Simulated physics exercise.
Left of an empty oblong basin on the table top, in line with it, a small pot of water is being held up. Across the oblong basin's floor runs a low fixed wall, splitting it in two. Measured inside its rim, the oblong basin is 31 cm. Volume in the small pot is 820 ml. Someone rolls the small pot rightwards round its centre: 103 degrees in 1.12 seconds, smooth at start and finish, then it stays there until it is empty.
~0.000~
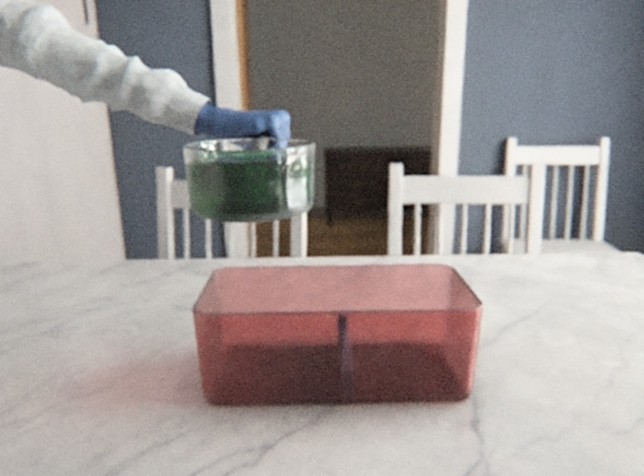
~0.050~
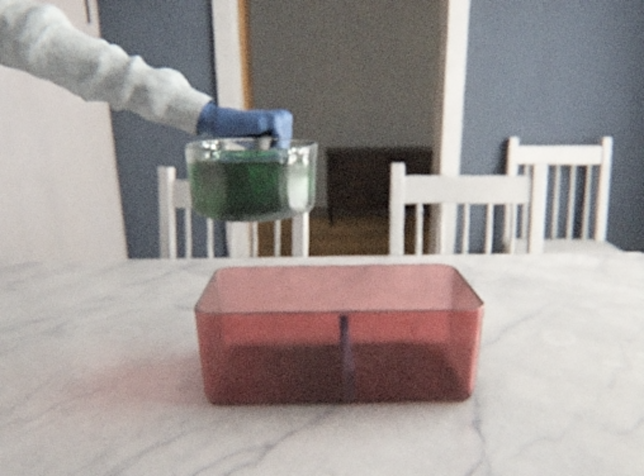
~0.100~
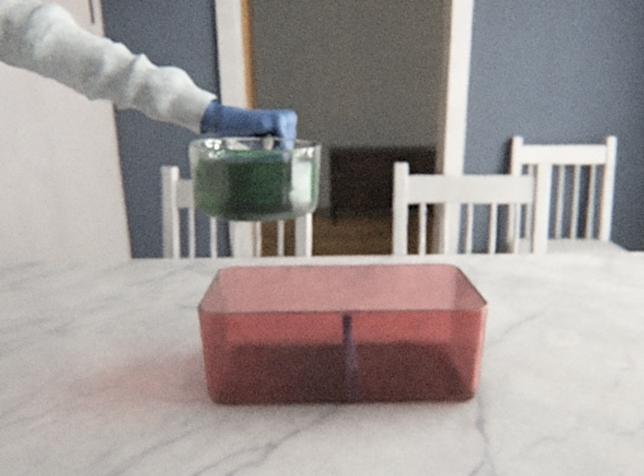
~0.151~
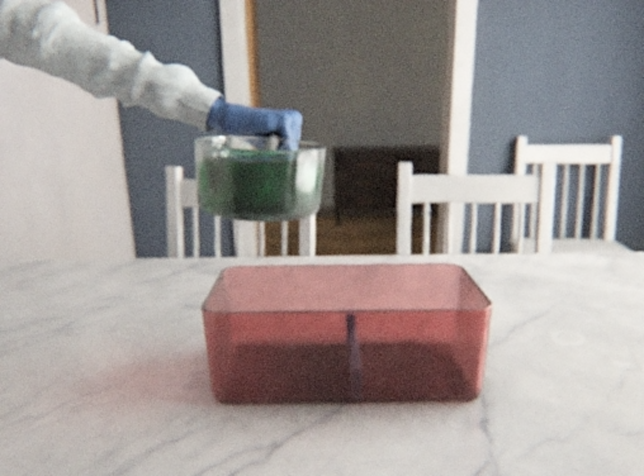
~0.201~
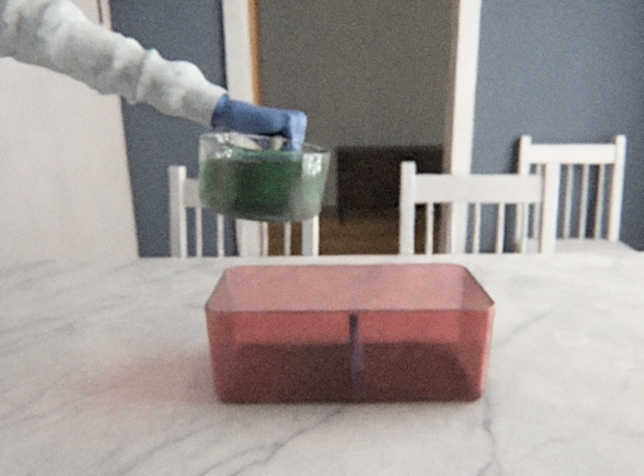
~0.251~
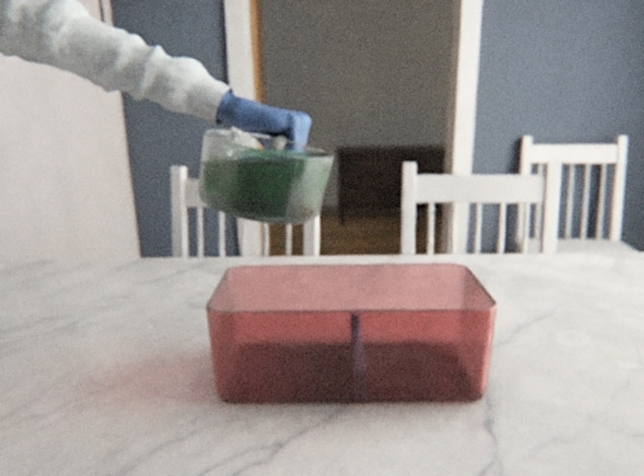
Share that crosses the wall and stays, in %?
70 %.
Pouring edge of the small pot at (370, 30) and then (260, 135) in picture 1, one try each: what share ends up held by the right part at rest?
Result: 65 per cent, then 25 per cent.
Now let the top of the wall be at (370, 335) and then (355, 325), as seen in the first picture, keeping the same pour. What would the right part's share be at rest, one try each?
45 % and 65 %.
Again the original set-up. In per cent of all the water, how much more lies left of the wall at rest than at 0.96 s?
Difference: Approx. 18 %.
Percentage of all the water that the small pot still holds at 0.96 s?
10 per cent or thereabouts.
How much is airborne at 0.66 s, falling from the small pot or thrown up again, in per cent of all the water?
Estimate: Some 30 % of the total.
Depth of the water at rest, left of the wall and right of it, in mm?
Left about 10 mm, right about 30 mm.
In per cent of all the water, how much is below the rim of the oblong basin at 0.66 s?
Near 14 in a hundred.
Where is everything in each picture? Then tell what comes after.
The first picture shows tilt 0°; pouring edge (313, 145); surface from (191, 159) to (311, 157); the oblong basin's rim runs from (205, 290) to (466, 286); the wall's top is at (345, 342).
The second picture shows tilt 1°; pouring edge (315, 146); surface from (192, 158) to (313, 157).
The third picture shows tilt 2°; pouring edge (319, 147); surface from (196, 158) to (316, 157).
The fourth picture shows tilt 5°; pouring edge (324, 150); surface from (201, 157) to (321, 157).
The fifth picture shows tilt 8°; pouring edge (329, 153); surface from (205, 157) to (326, 158).
The sixth picture shows tilt 12°; pouring edge (332, 158); surface from (207, 158) to (329, 158).
After 0.66 s the tilt is 66° and 56 per cent is still to pour, 1 is left of the wall and 13 right of it.
After 0.96 s the tilt is 98° and 11 per cent is still to pour, 11 is left of the wall and 69 right of it.
After 1.28 s the tilt is 103° and 1 per cent is still to pour, 26 is left of the wall and 72 right of it.
After 1.62 s the tilt is 103° and 0 per cent is still to pour, 29 is left of the wall and 70 right of it.
In the end 29 per cent lies left of the wall, 70 right of it and 1 outside.
